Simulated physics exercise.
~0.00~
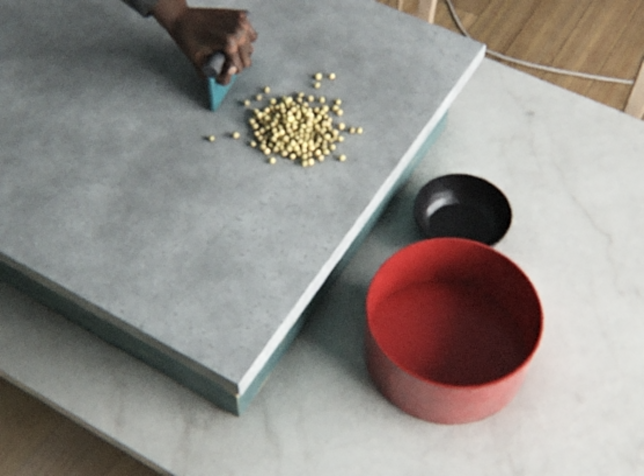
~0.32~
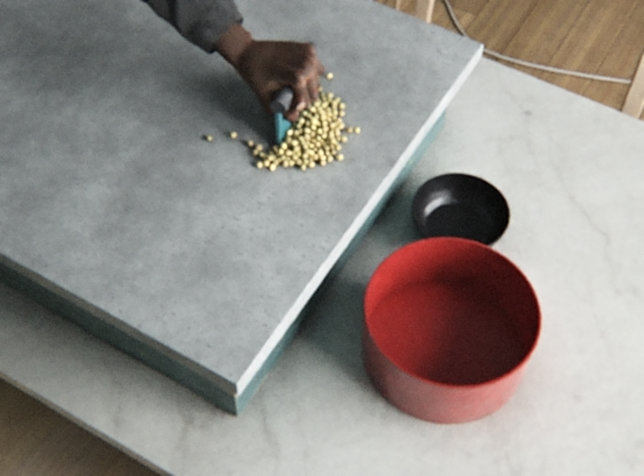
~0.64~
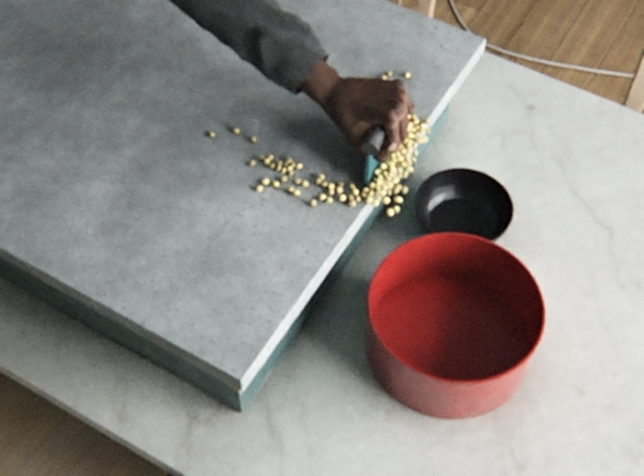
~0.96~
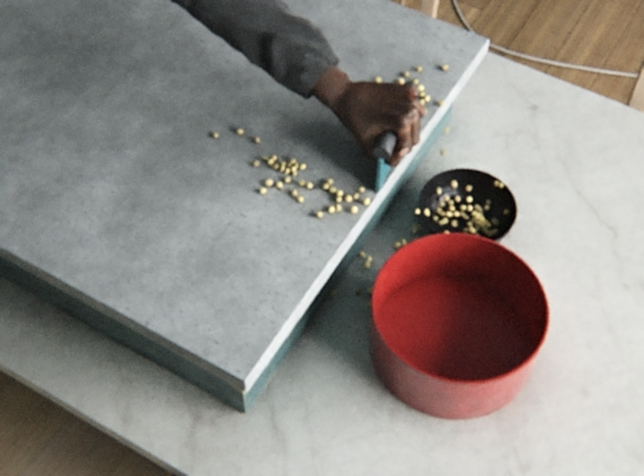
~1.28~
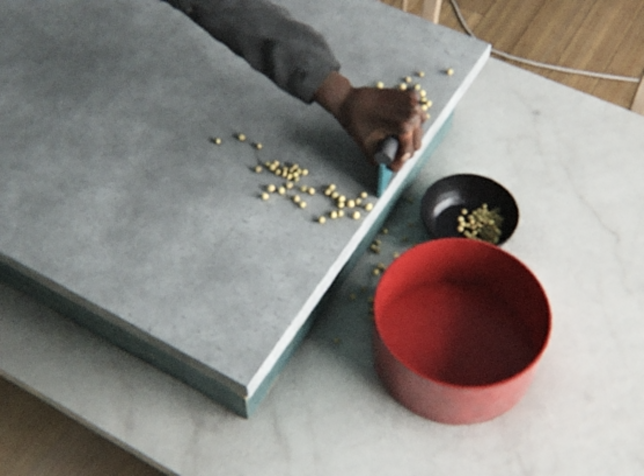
A hand holding a small teal scraper swept a pile of yellowish beans right and down across a gray slab to its edge, where some dropped into the black bowl, others missed, and the rest stayed on top, leaving the red pot empty.
